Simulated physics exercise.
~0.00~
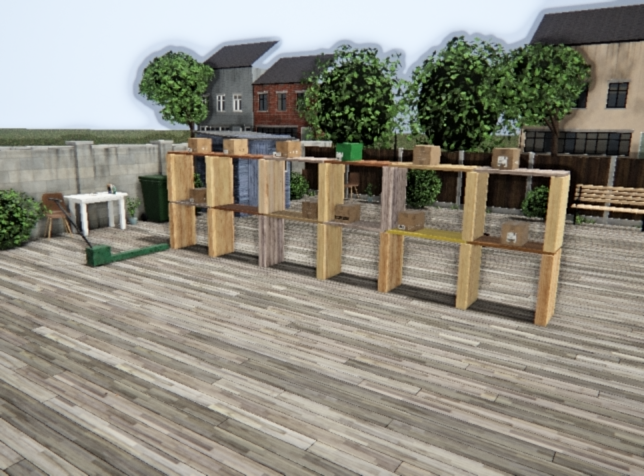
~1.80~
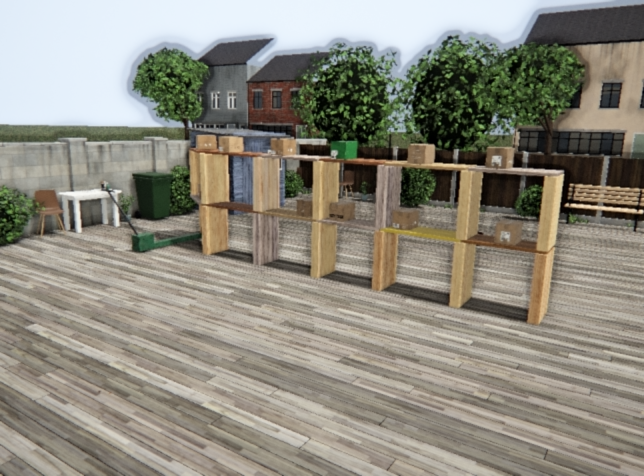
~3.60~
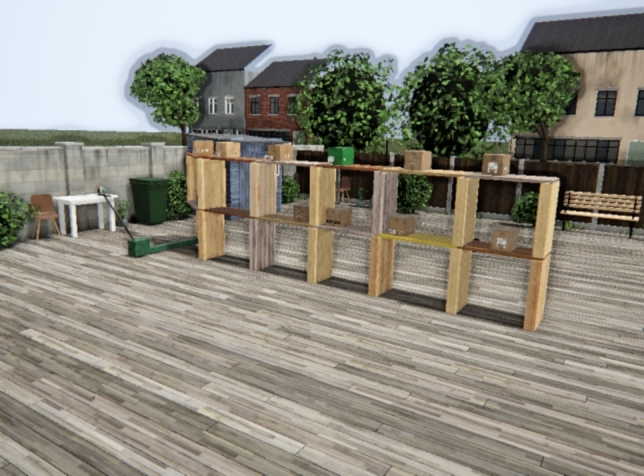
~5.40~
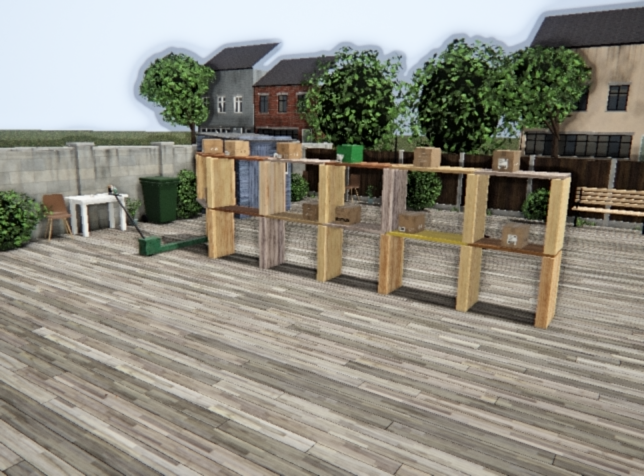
A low green jack sits at the left end of a long two-tier shelf on a weathered plank deck, seen from slightly above by a gently swaying camera. Pale timber slabs hold up the boards, one of them yellow, with brown cartons and a green one on top. A grey wall, white table and chair stand to the left, with trees and houses behind. The jack slides right toward the foot of an upright, and the end of the shelf shifts slightly. Then it stops, and the shelf stays standing with its cartons still aboard.
